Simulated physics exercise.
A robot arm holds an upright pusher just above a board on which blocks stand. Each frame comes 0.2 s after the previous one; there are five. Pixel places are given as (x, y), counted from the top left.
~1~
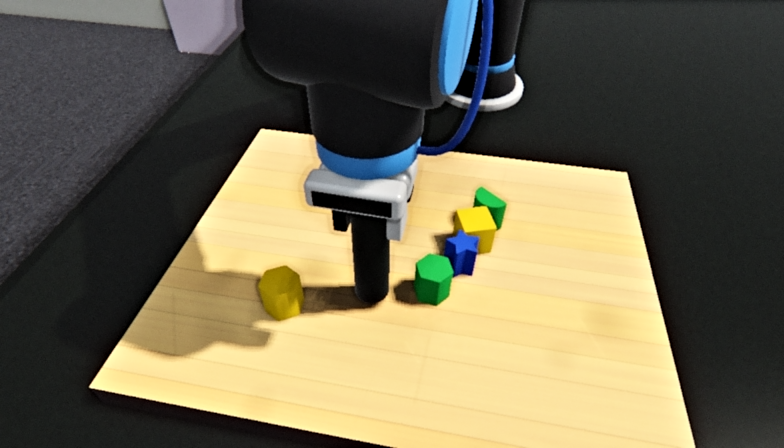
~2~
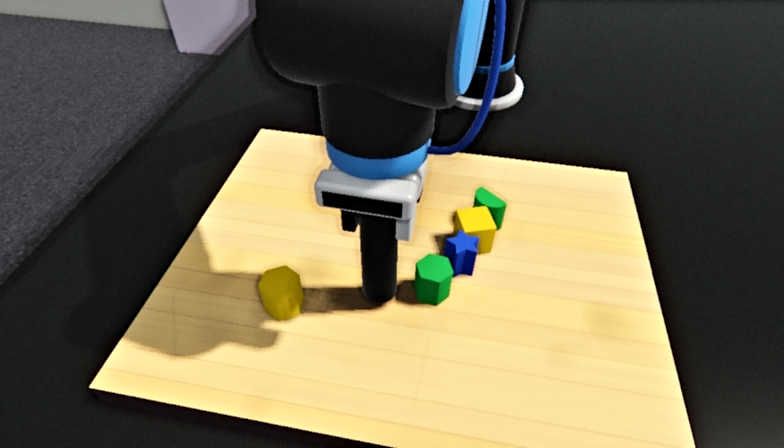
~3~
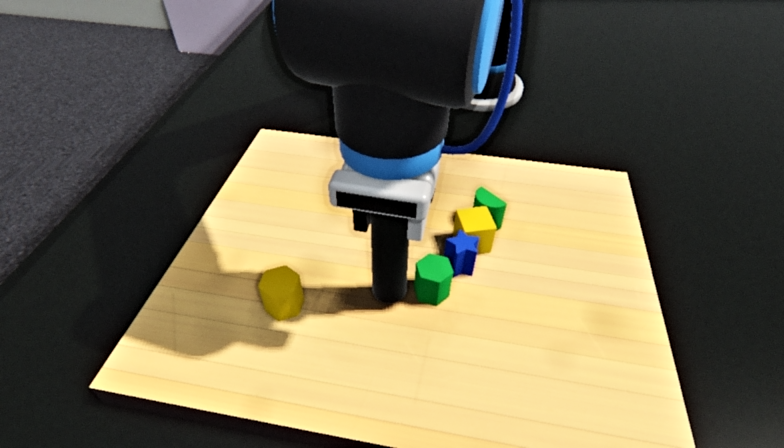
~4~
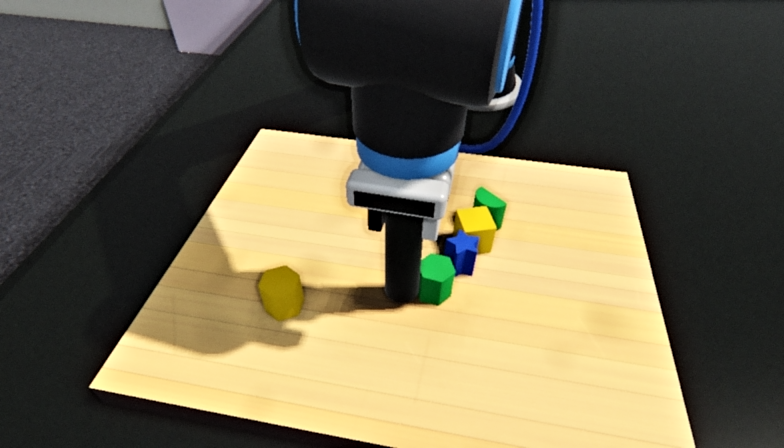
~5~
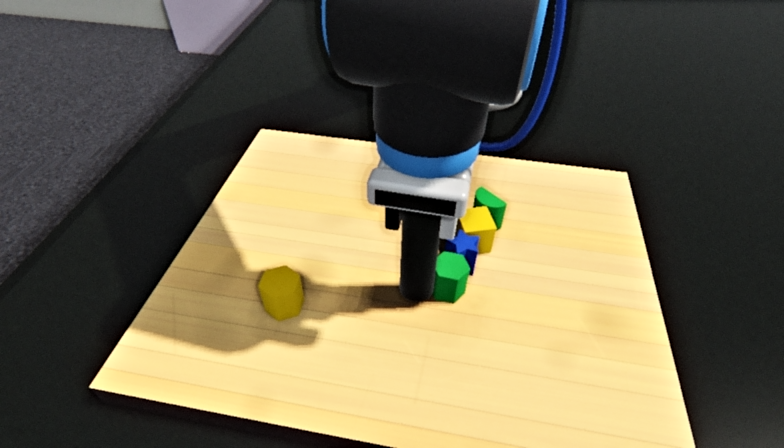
Robot arm sliding an upright black pusher rightward across a wooden board, then nudging a green hexagonal block to the right.
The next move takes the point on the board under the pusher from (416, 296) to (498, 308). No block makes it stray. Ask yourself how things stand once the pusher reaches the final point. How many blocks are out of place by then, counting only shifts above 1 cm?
Answer: 2.
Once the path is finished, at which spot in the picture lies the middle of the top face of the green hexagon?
Roughly at (527, 264).
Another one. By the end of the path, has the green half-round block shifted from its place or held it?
When the path is over, the green half-round block is still on its spot.
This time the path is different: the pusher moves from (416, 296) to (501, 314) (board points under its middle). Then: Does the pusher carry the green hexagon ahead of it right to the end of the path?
The answer is no.
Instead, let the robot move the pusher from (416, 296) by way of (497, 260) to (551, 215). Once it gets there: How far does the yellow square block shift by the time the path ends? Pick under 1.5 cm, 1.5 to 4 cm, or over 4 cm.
Below 1.5 cm.
On the path given first. Halfway along, pusher at (460, 296); green hexagon at (494, 267), turned 15° anticlockwise; blue star block at (478, 243), turned 60° anticlockwise.
At the end, pusher at (500, 302); green hexagon at (527, 264), turned 60° anticlockwise; blue star block at (478, 243), turned 60° anticlockwise; yellow square block not moved; green half-round block not moved.
